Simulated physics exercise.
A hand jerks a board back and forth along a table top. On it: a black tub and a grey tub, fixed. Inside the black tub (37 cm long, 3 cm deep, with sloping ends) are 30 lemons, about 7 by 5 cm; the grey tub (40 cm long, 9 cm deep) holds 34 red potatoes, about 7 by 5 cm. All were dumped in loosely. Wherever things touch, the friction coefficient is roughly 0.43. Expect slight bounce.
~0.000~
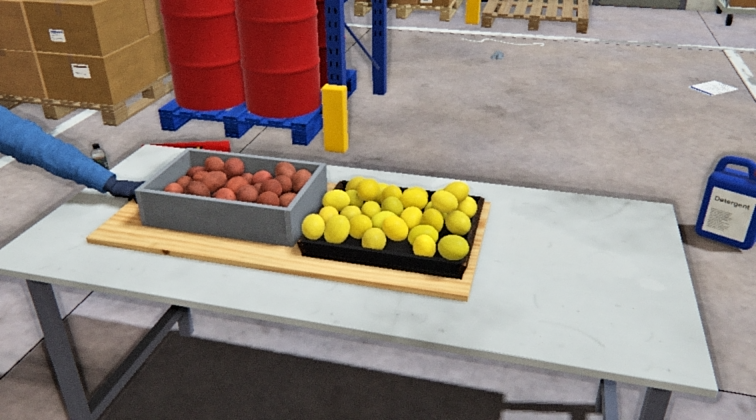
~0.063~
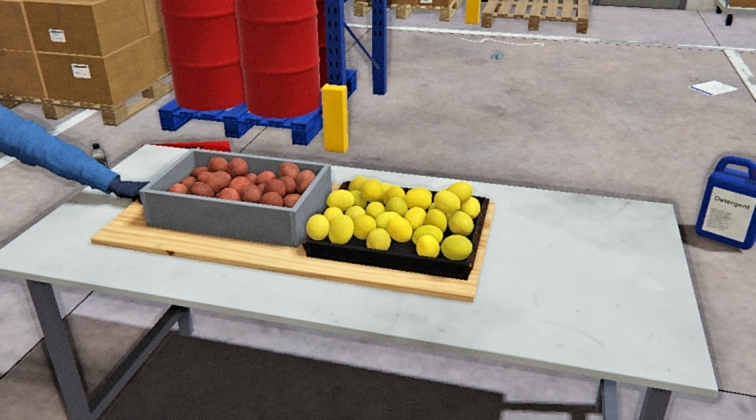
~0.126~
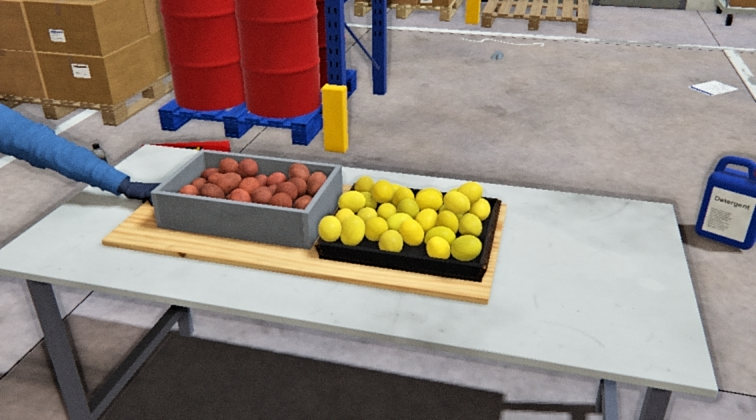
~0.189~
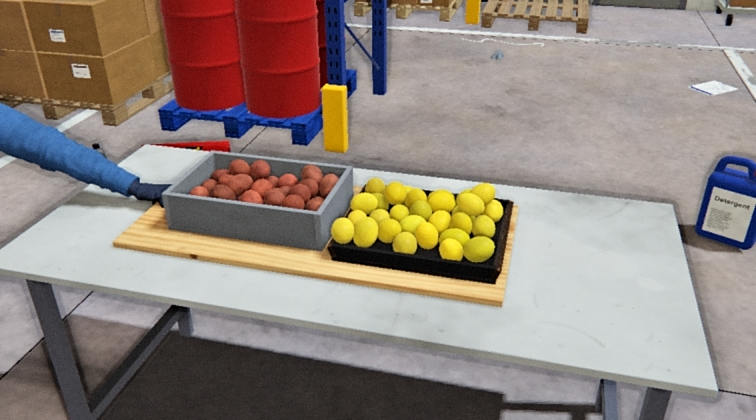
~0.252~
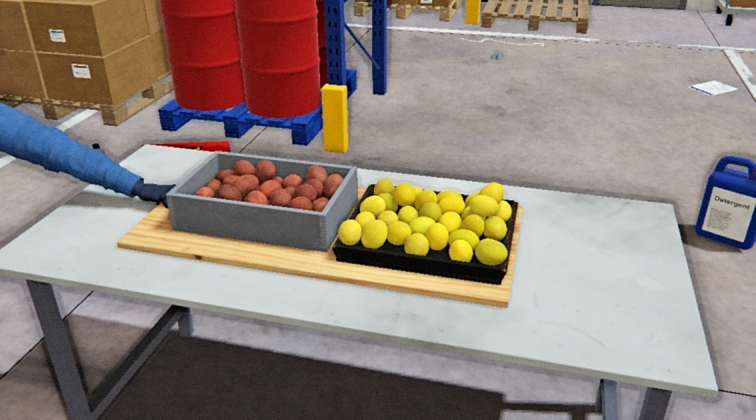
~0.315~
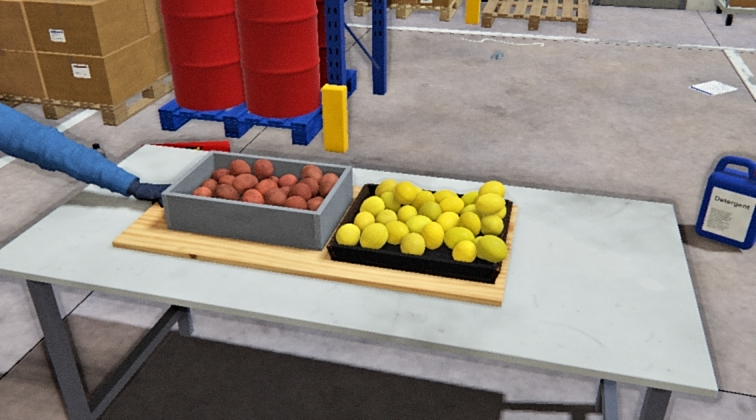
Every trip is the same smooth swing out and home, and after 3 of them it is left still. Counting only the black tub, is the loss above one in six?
No, below a sixth.
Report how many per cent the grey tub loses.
Loss for the grey tub - 0 per cent.
After 0.58 s, the black tub is down by 2 of 30 and the grey tub has all 34.
After 0.92 s, the black tub is down by 2 of 30 and the grey tub has all 34.
After 1.39 s, the black tub is down by 2 of 30 and the grey tub has all 34.
When it is over (at 2.00 s), the black tub is down by 2 of 30 and the grey tub has all 34. Asked share, 2 of 30, 7 per cent.
